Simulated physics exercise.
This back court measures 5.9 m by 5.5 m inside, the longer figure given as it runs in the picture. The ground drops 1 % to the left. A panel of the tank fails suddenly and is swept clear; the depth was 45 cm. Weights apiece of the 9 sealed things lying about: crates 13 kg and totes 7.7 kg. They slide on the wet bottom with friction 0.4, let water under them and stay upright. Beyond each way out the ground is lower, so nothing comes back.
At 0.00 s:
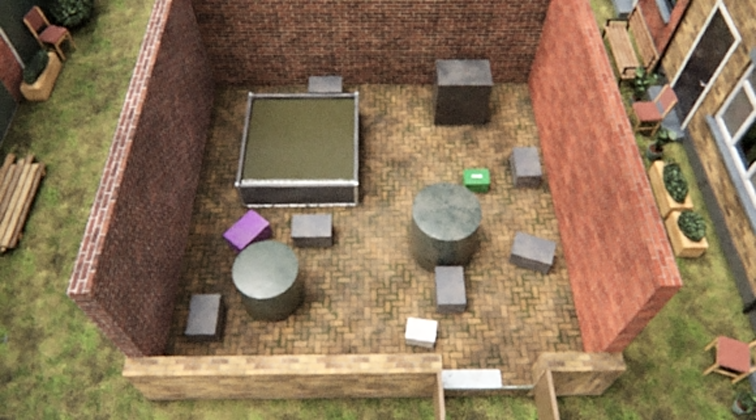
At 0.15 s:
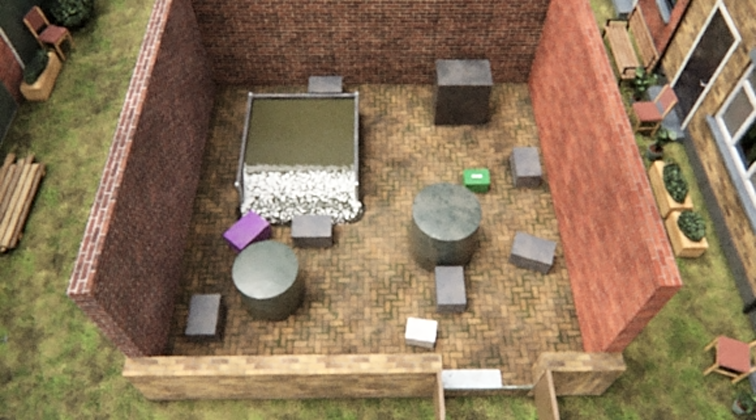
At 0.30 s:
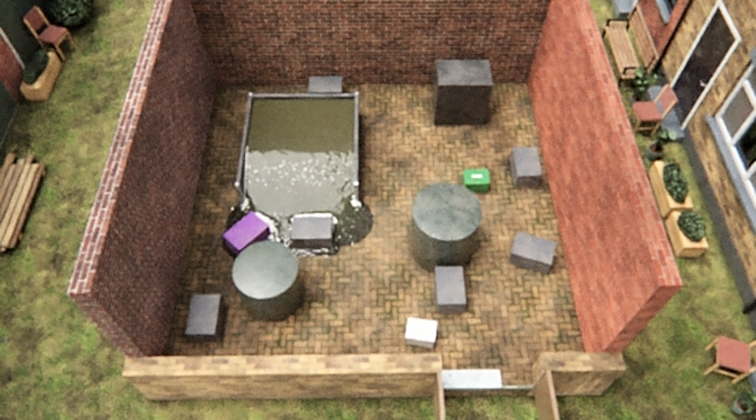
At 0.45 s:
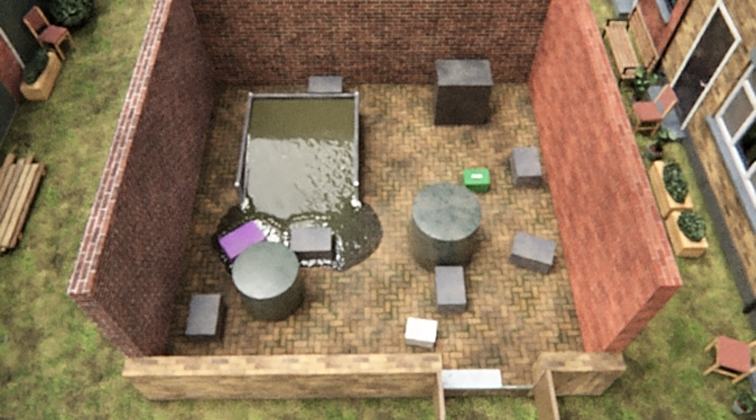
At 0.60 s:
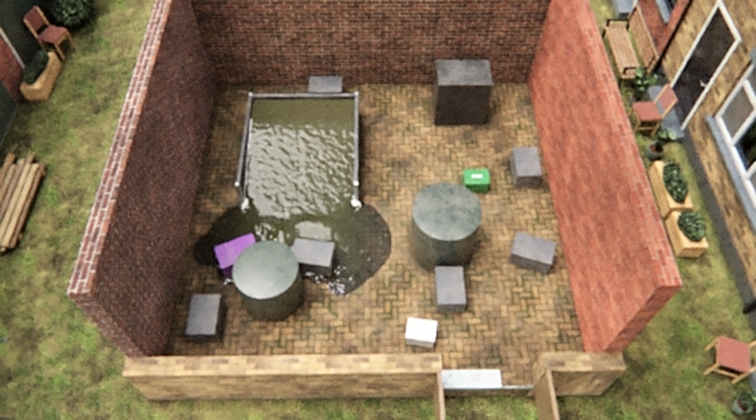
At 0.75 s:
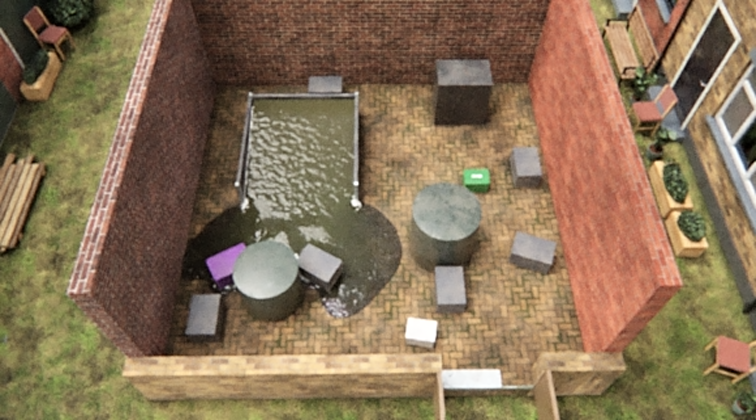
Water pours from the near side of a rectangular tank in a brick-walled court and spreads across the paving around a cylinder, then the purple crate shifts toward the lower left and a nearby grey block slides slightly and turns.
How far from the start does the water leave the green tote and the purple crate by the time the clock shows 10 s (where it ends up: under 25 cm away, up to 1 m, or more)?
The green tote holds its place, the purple crate gets carried off.
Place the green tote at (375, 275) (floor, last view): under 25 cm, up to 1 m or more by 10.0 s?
It travels far.
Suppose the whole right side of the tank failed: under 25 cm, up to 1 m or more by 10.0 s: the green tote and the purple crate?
In that case the green tote ends far away, the purple crate stays put.
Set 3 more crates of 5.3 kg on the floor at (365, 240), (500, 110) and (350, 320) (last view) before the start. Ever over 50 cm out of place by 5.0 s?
In that order: Over, less, more.
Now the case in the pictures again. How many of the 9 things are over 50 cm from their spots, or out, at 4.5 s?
5 of them.
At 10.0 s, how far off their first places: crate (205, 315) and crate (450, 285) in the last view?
In turn: 250 cm, 140 cm.
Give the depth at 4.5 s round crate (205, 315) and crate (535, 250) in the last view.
About 13 and 4 cm.
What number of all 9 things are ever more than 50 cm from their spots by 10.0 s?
I count 6.
After 2.0 s the green tote is near (477, 177), 0.0 m from its start, aground; the purple crate is near (186, 301), 1.4 m from its start, afloat; 0 of 9 are out; 3 afloat.
After 4.5 s the green tote is near (477, 177), 0.0 m from its start, aground; the purple crate is near (226, 326), 1.6 m from its start, afloat; 1 of 9 are out; 2 afloat.
After 7.0 s the green tote is near (477, 177), 0.0 m from its start, aground; the purple crate is near (260, 326), 1.6 m from its start, afloat; 1 of 9 are out; 3 afloat.
After 10.0 s the green tote is near (477, 177), 0.0 m from its start, aground; the purple crate is near (313, 337), 2.1 m from its start, aground; 1 of 9 are out; 1 afloat.
